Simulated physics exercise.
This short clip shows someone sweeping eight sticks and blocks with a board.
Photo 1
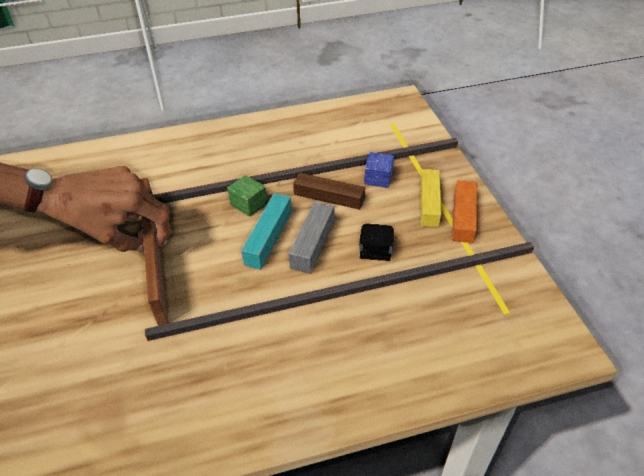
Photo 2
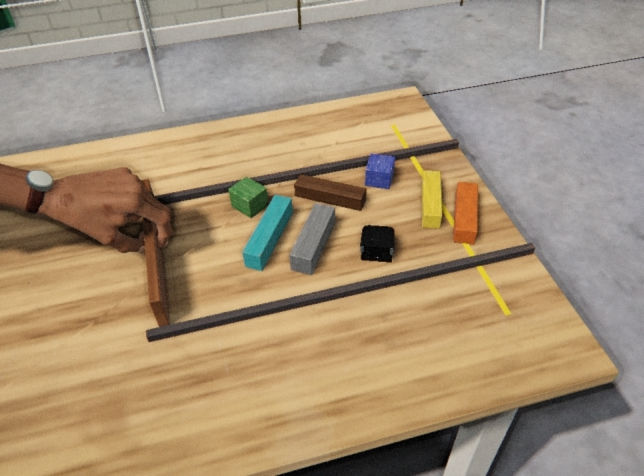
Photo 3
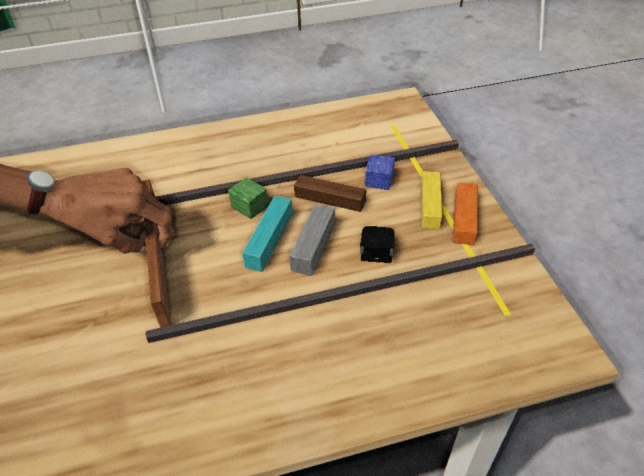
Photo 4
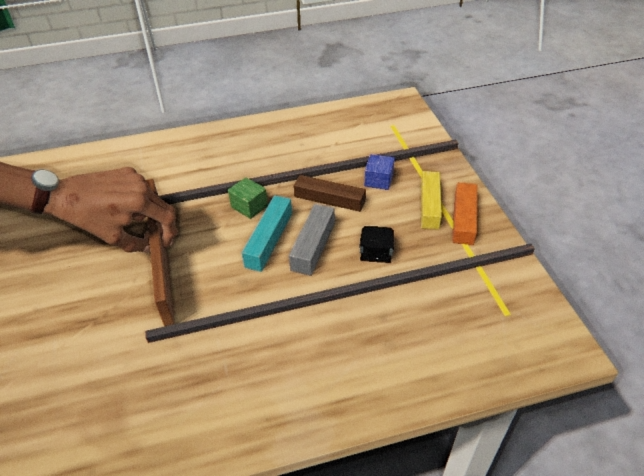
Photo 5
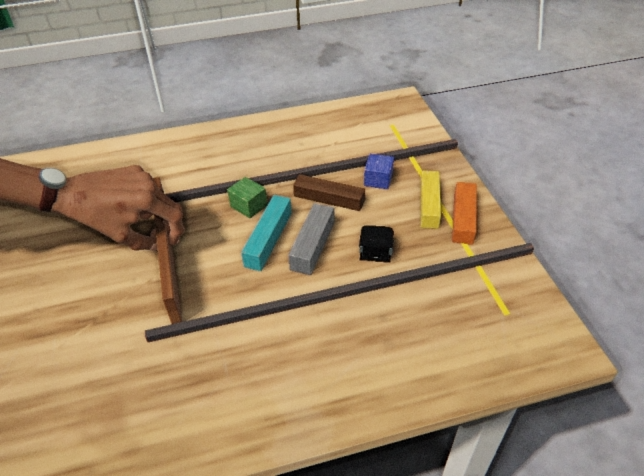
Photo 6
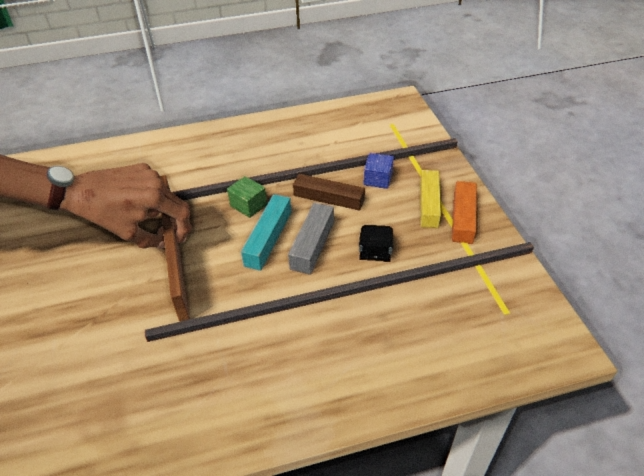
A hand gripping a brown board slid it slightly to the right between two dark rails on a wooden table, while the eight colourful sticks and blocks ahead of it stayed still.
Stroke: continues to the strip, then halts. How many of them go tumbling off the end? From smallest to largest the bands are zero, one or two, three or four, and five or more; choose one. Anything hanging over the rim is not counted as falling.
The right band is one or two.
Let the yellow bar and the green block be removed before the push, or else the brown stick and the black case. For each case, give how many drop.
First try: 1 fallen; other try: 1.
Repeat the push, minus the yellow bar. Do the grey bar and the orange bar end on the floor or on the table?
The grey bar is still there, the orange bar is gone.
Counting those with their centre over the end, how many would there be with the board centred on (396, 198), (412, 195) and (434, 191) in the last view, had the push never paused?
Per position: 0 / 0 / 1.
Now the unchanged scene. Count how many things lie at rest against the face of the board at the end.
2 in contact.
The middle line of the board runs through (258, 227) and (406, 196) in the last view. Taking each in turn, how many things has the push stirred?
Tally: First 2; then 8.
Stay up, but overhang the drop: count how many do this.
3, I think.
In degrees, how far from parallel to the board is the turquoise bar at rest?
It comes to around 0 degrees.
Early on, none off yet; orange bar at rest near (464, 211); yellow bar at rest near (430, 198); blue block at rest near (379, 171).
A while later, none off yet; orange bar at rest near (464, 211); yellow bar at rest near (430, 198); blue block travelled about its own width near (405, 162).
Finally, the number that fall off is one or two; lost, orange bar.
